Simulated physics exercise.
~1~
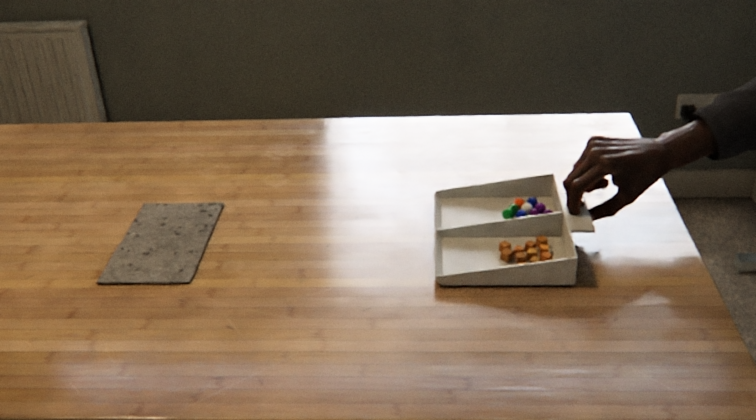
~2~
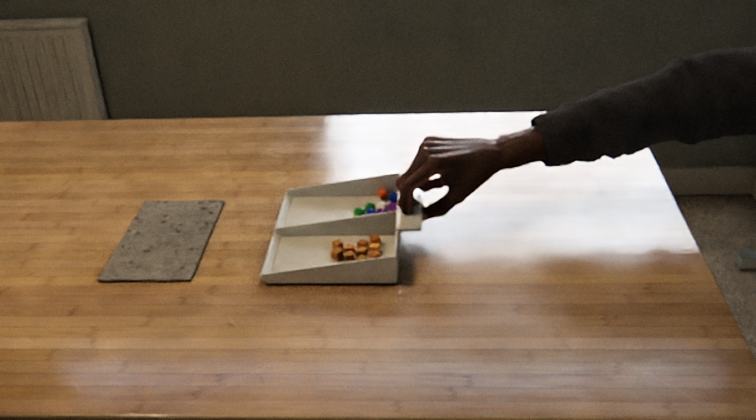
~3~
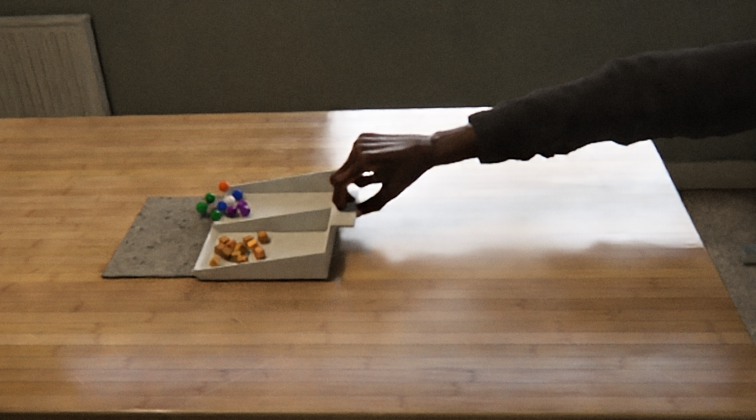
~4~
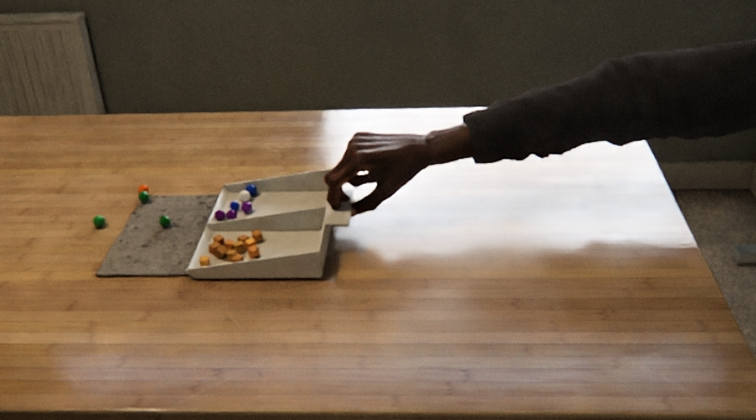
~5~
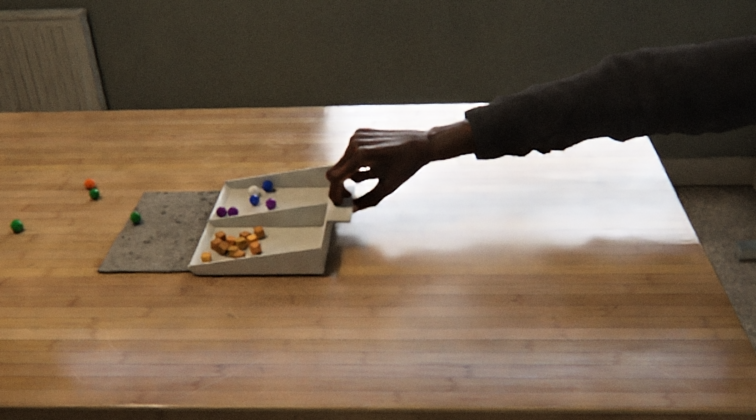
A hand slides a divided tray left to a slab, and some colourful beads spill out.
